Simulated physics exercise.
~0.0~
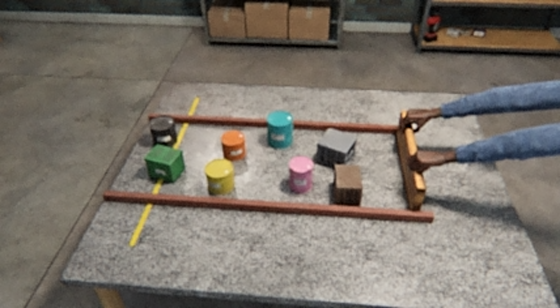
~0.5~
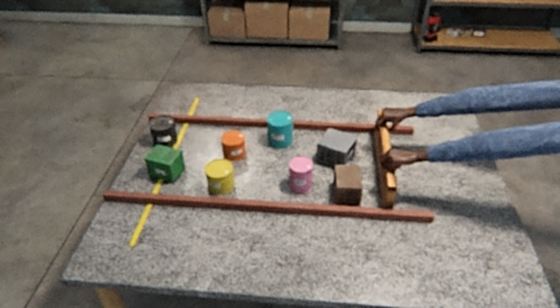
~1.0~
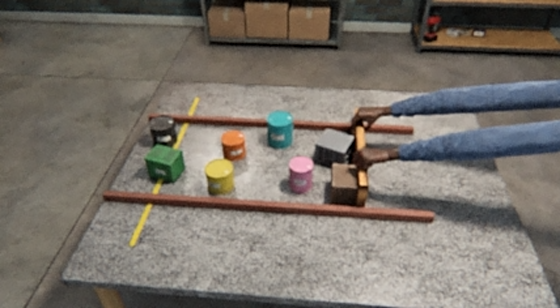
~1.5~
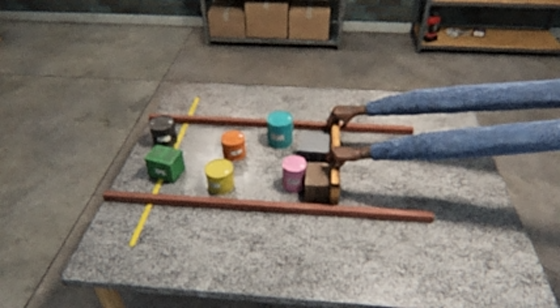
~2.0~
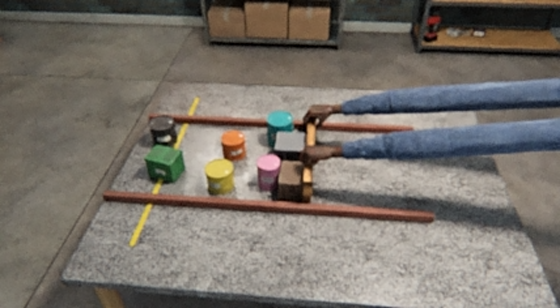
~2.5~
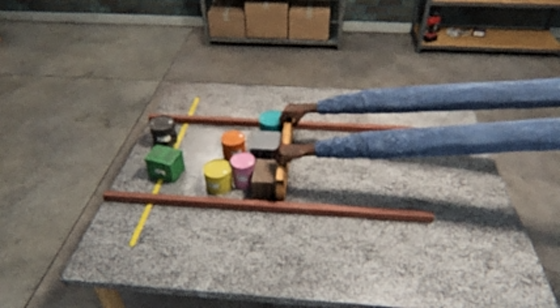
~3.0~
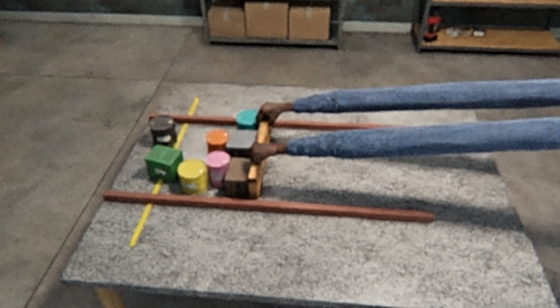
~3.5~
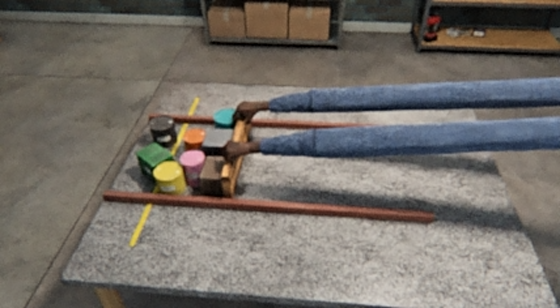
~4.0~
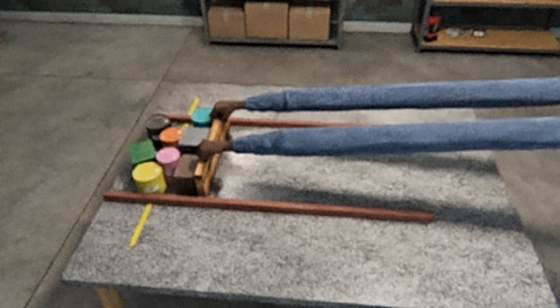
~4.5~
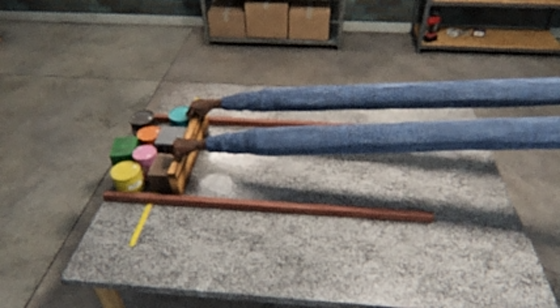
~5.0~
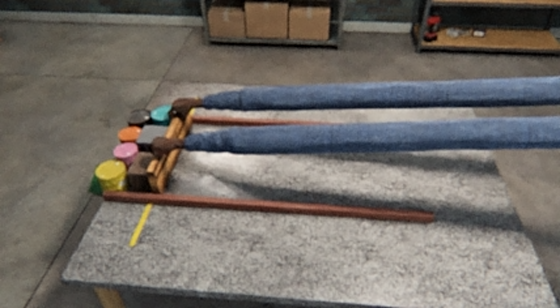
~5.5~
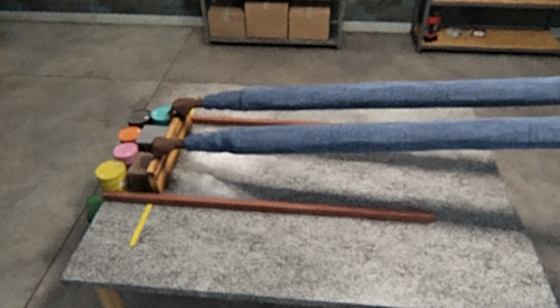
Two arms pushing a wooden plank left along a grey tabletop, bunching colourful canisters and crates until a green one tips off the edge.
